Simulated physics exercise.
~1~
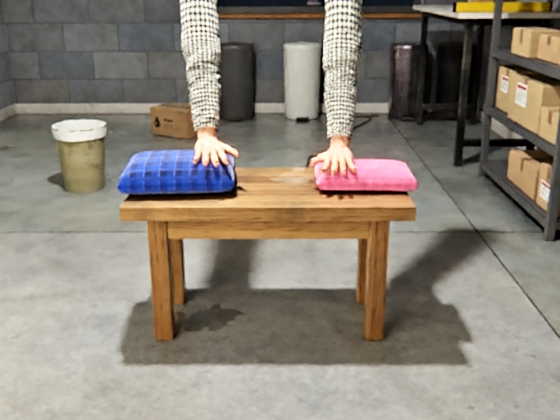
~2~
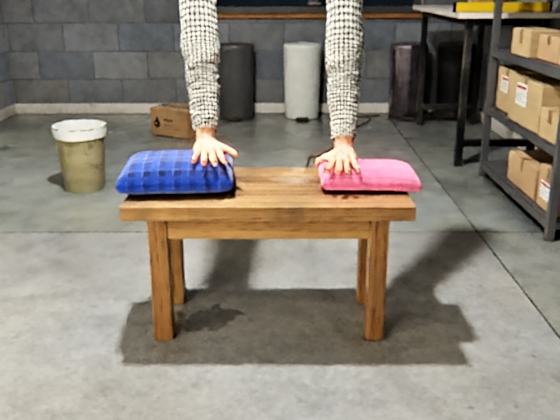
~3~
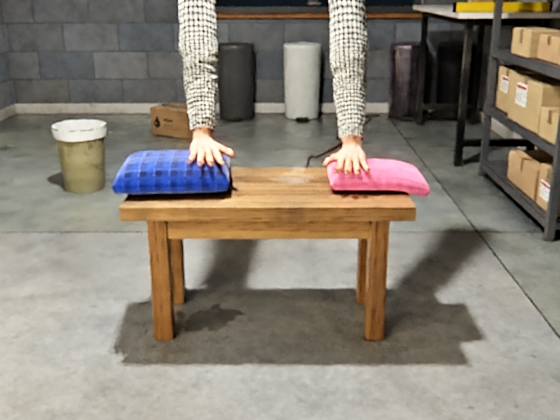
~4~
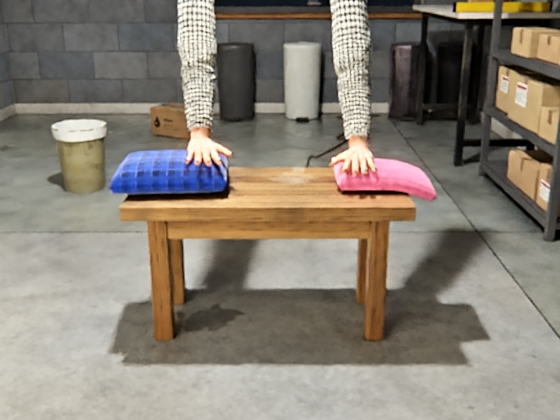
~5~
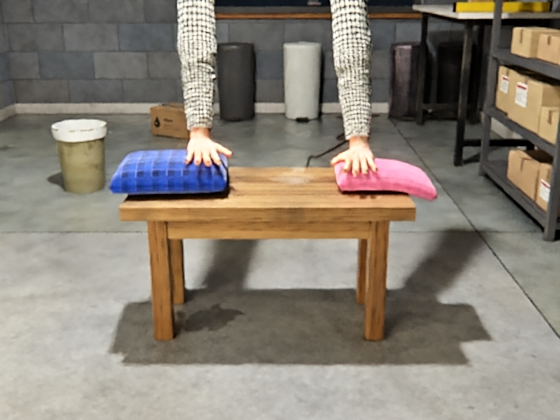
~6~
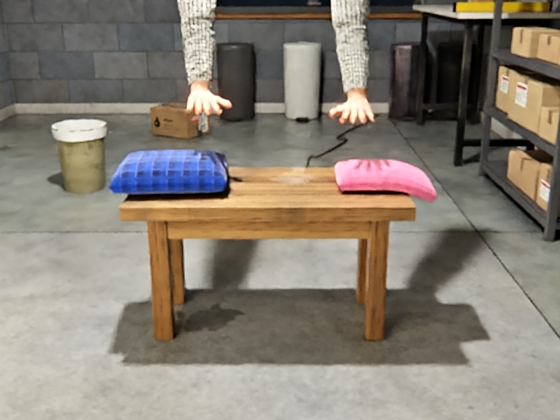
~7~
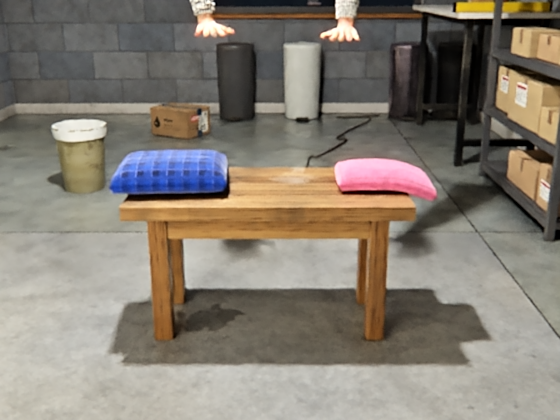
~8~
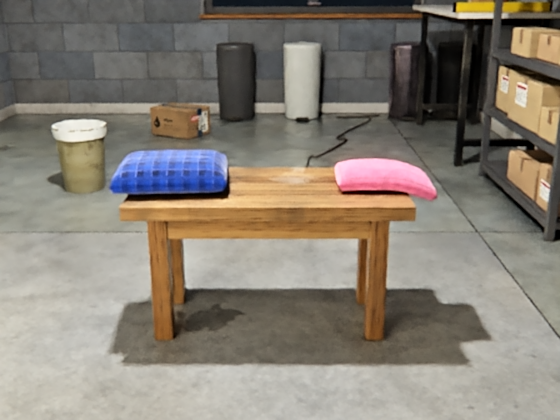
In a storeroom with a gray tiled wall and shelves of cardboard boxes, two hands in checkered sleeves press down on a blue cushion and a pink sack at opposite ends of a short wooden bench. The hands slide the two items slightly outward, the blue one to the left and the pink one to the right, until each sticks out past its end. They pause there briefly. Then both hands let go, lift away and rise out of view. The blue cushion and the pink sack stay where they were left, resting on the bench.
